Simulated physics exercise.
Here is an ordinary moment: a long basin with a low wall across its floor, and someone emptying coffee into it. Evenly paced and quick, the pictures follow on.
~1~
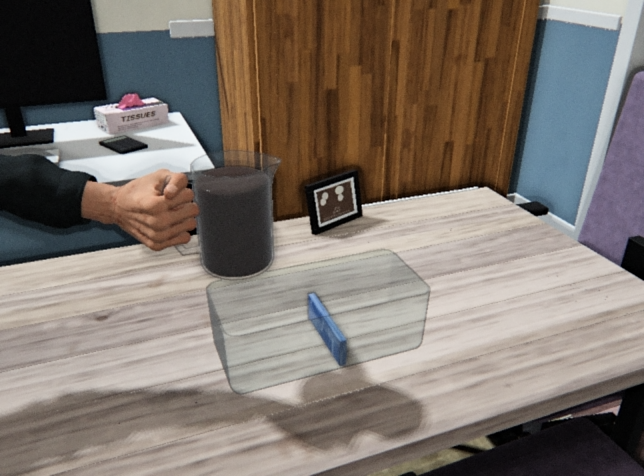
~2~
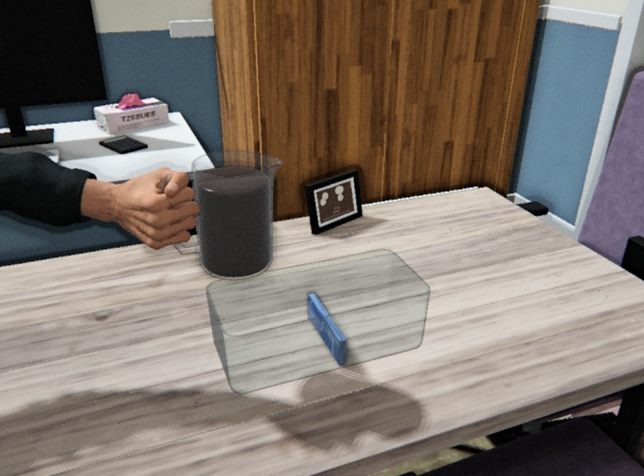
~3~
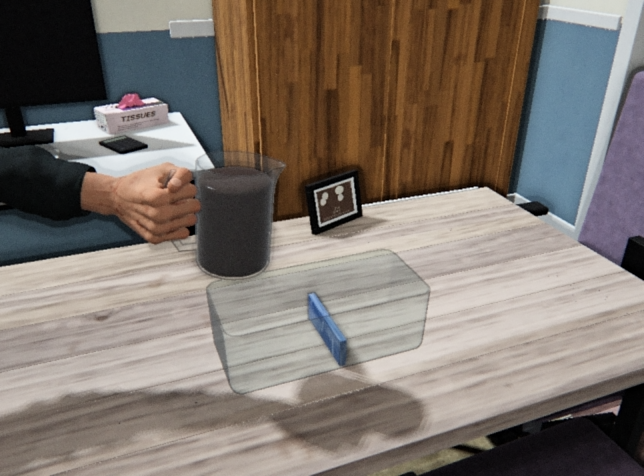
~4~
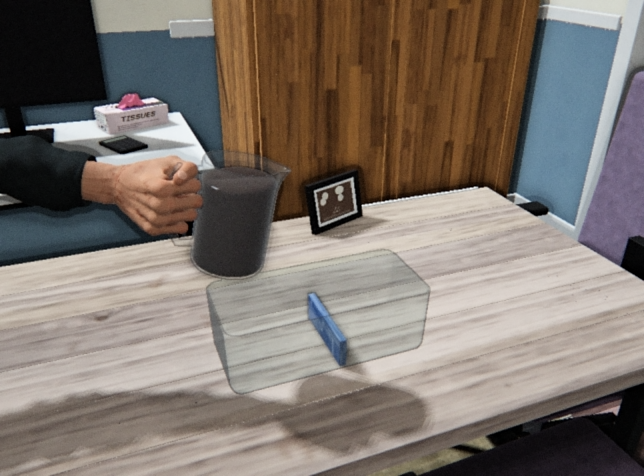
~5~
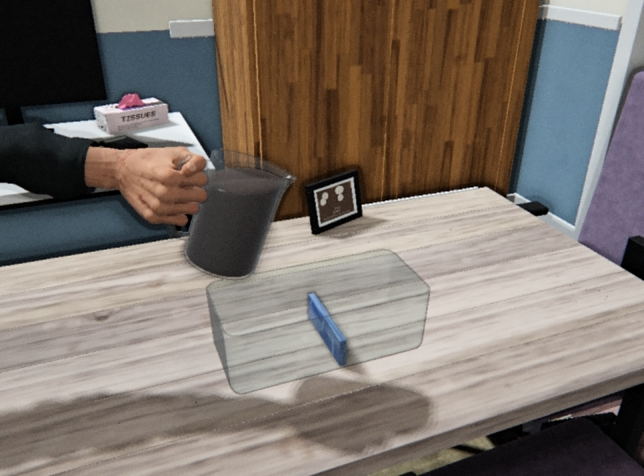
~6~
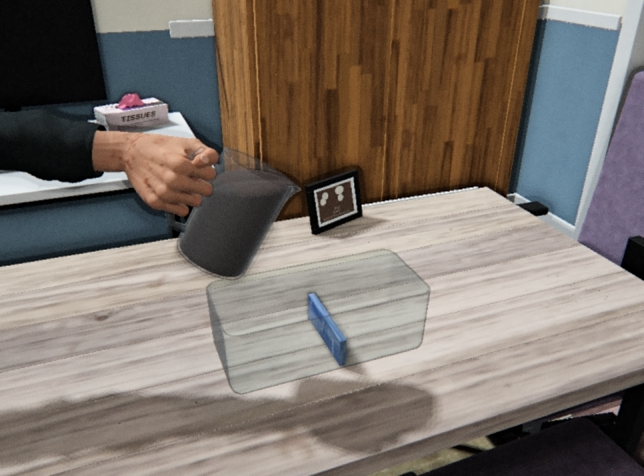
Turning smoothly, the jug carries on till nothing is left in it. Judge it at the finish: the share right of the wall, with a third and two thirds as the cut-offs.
At the finish, the right of the wall has over two thirds.
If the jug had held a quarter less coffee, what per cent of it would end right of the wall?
65 in a hundred.
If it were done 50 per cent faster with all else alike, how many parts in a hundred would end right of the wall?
I'd say close to 70 per cent.
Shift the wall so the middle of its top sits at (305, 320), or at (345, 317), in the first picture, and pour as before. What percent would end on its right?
Try one about 95 %, try two about 25 %.
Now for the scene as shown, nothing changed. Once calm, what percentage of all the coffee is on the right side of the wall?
I'd put it at about 75 per cent.
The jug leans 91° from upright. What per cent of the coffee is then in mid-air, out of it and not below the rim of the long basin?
It's about 20 per cent.
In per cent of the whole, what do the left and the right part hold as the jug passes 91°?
The left part holds 0 percent and the right part 10 percent.
A moment on, the jug is tipped on its side and 71 per cent is still to pour, 0 is left of the wall and 9 right of it.
Next, the jug is tipped right over and 28 per cent is still to pour, 8 is left of the wall and 43 right of it.
Then the jug is tipped right over and 7 per cent is still to pour, 15 is left of the wall and 70 right of it.
Later the jug is tipped right over and 1 per cent is still to pour, 21 is left of the wall and 75 right of it.
At rest 23 per cent lies left of the wall, 75 right of it and 2 outside.
